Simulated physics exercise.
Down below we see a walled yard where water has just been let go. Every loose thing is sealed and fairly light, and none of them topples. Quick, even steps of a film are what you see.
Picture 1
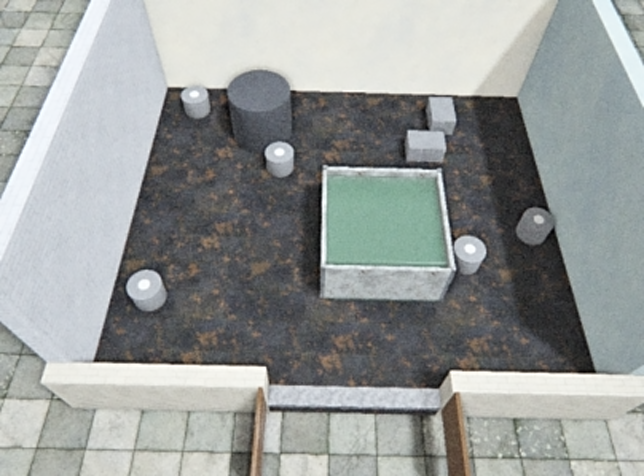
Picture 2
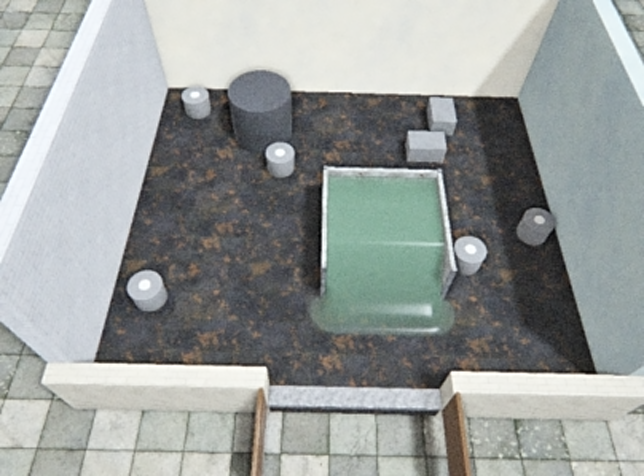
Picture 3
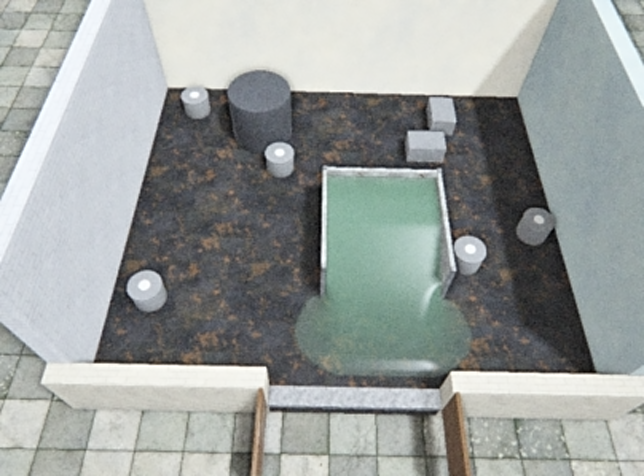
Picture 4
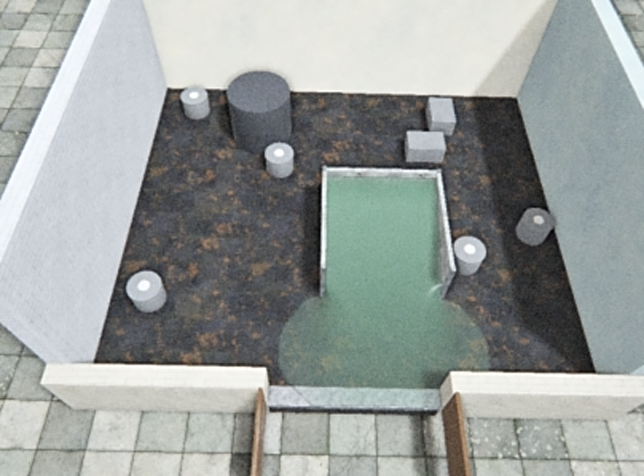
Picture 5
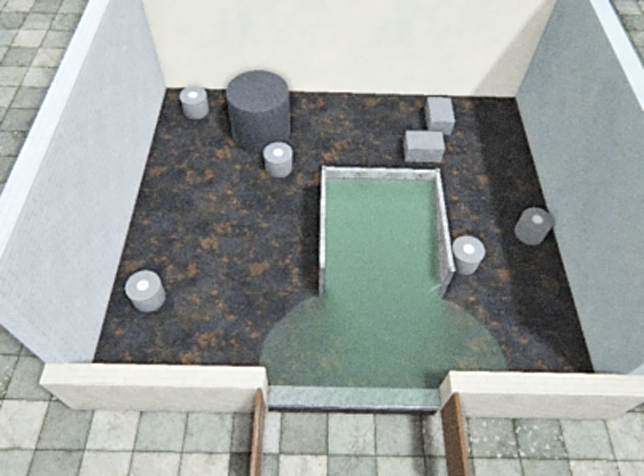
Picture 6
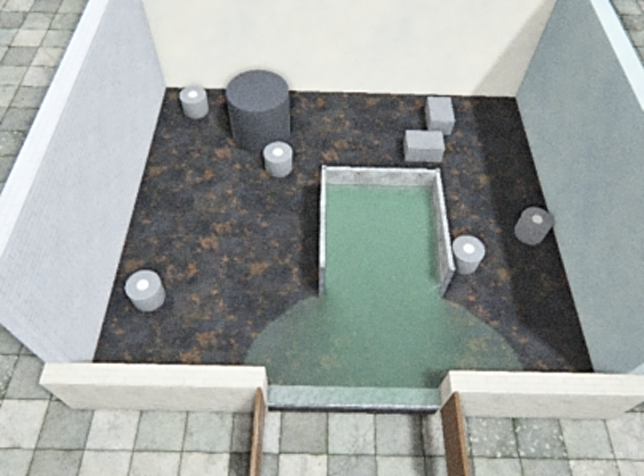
Green water pouring from the open front of a raised tank, spreading across a walled yard's dark floor among unmoving grey objects.
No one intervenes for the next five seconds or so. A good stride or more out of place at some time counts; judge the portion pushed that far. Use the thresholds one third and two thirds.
I'd put it under one third.
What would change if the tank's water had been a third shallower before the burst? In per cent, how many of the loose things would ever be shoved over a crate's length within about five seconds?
By my count, 0 %.
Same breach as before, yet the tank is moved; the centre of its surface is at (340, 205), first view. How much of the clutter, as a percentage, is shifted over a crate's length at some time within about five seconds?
I'd put it at around 10 per cent.
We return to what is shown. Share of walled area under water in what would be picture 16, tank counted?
Estimate: About 30 %.
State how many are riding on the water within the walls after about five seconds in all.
I count 0.
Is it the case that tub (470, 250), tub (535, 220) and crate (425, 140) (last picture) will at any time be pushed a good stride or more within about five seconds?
Listed order gives below that mark, then past that mark, and lastly below that mark.
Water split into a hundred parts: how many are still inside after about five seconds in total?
Looks like about 32 per cent of the water.
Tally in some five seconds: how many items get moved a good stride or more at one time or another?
Counting them up gives 1.
A moment on, 0 of 7 are well off their spots; 0 afloat.
Next, 0 of 7 are well off their spots; 0 afloat.
Later, 1 of 7 are well off their spots; 0 afloat.
In the end, 1 of 7 are well off their spots, and 1 have been at some point; 0 afloat.
